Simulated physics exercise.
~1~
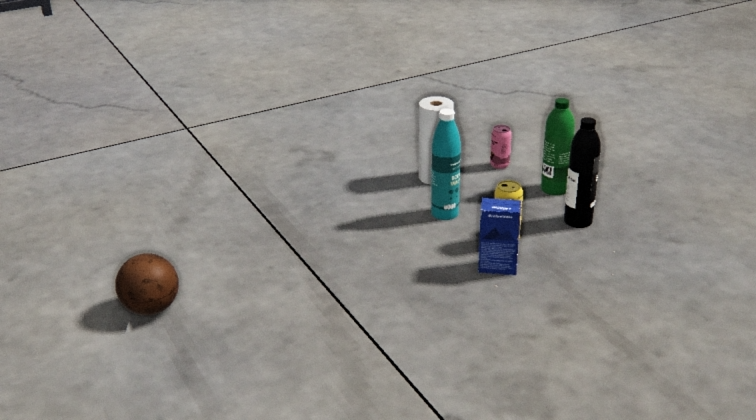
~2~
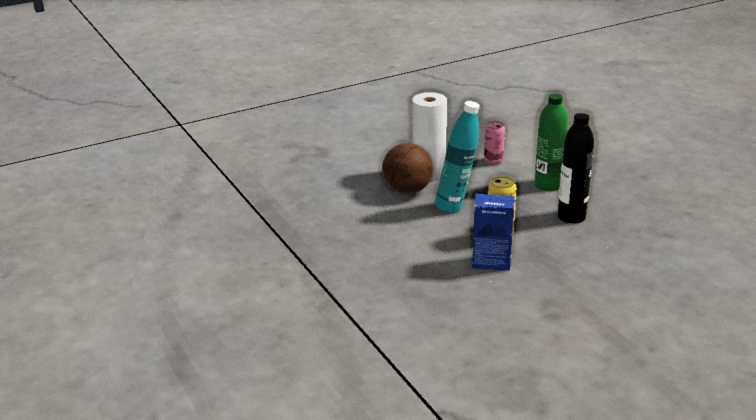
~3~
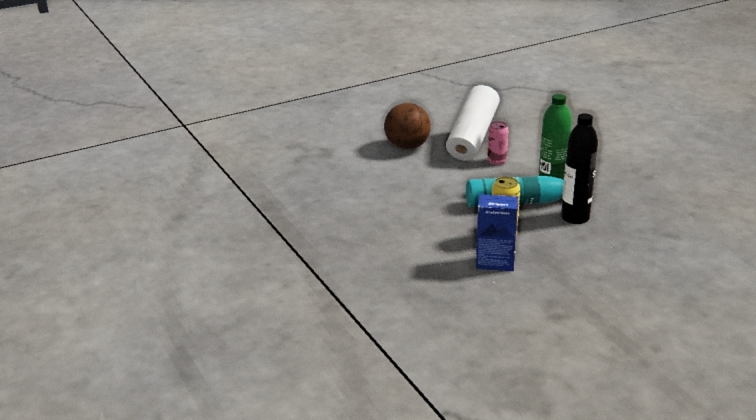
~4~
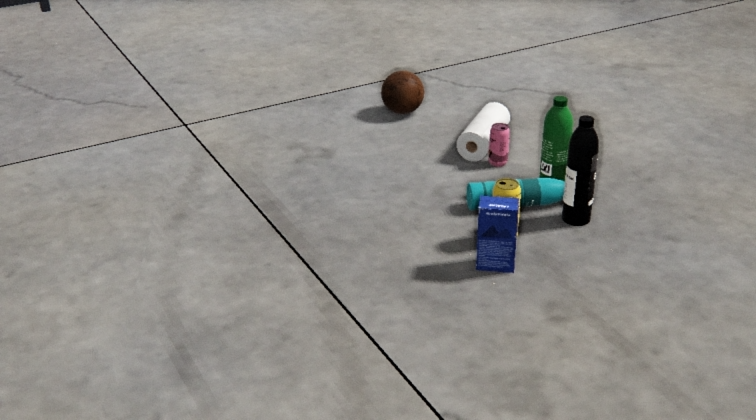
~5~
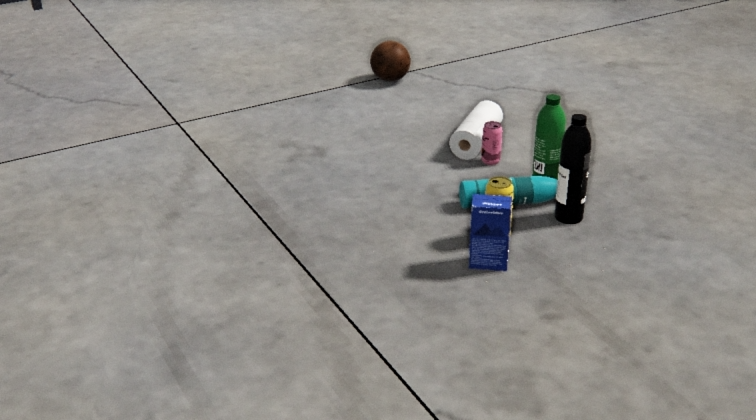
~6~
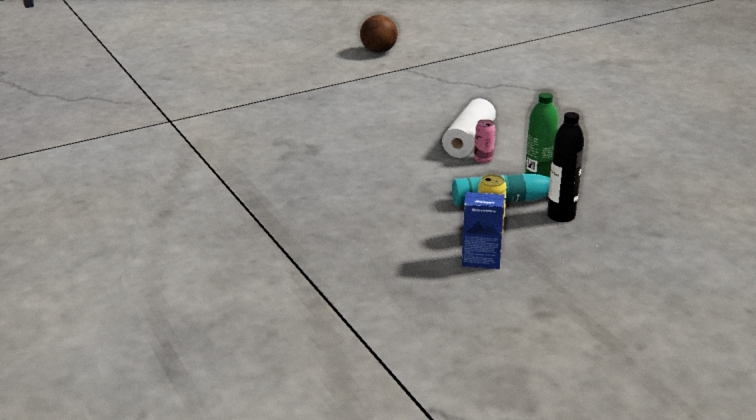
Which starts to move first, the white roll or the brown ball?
The brown ball moves first, rolling across the floor to the group before the white roll tips over.
